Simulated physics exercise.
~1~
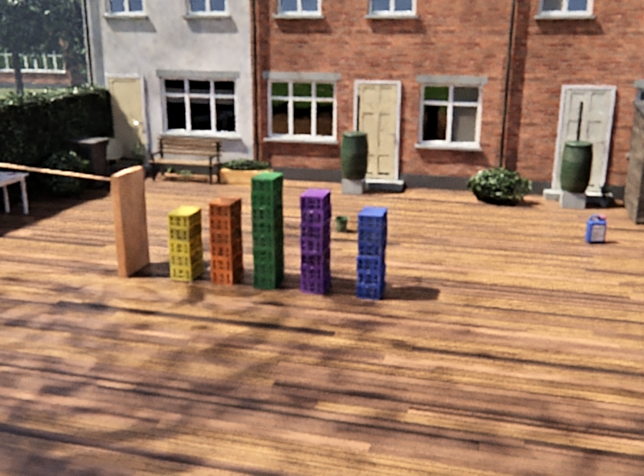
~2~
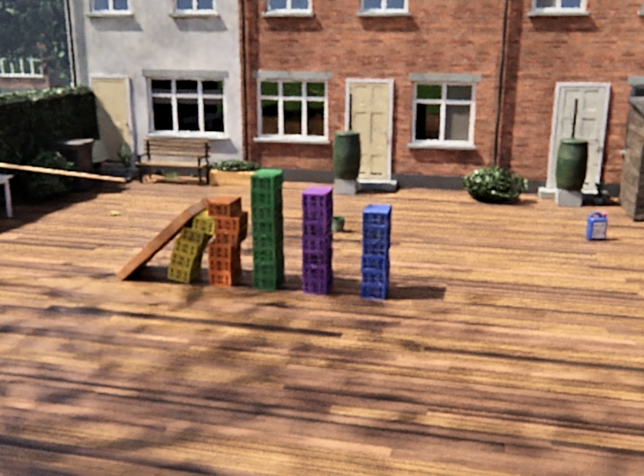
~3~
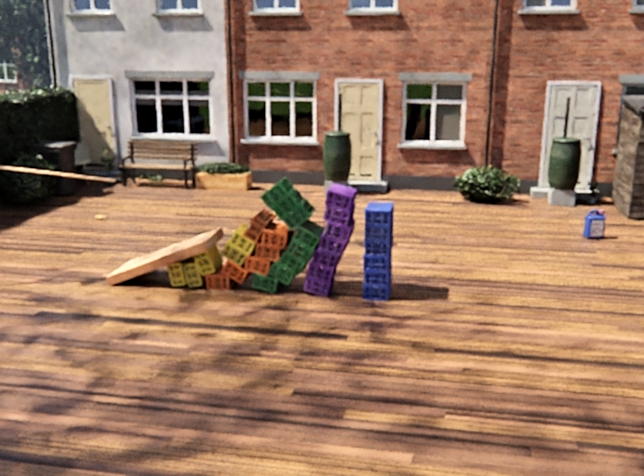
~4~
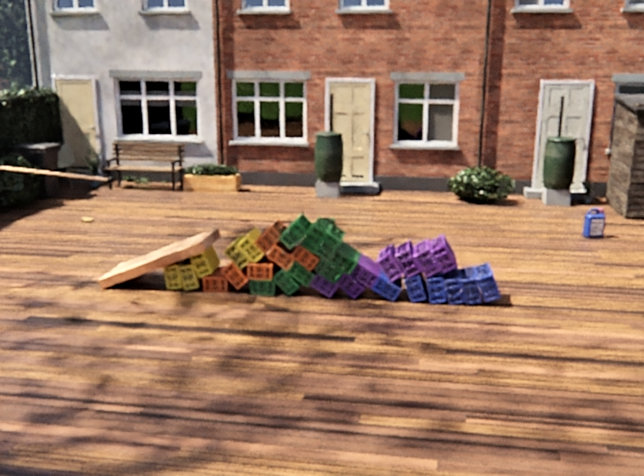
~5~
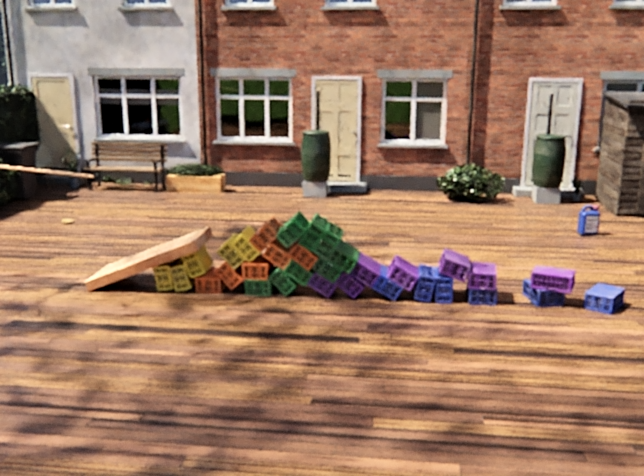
The clip opens on a sunlit wooden deck before brick houses, where five columns of crates, yellow, orange, green, purple and blue, stand in a row beside an upright board. The board tips right and leans into the yellow column, which bends against the orange one. Yellow and orange buckle together, pushing the green column over into the purple. The purple column then topples onto the blue, and both spill to the right. Finally, all five columns lie collapsed in a long, low heap, the board resting slanted at its left end and a few purple and blue crates lying apart at right.
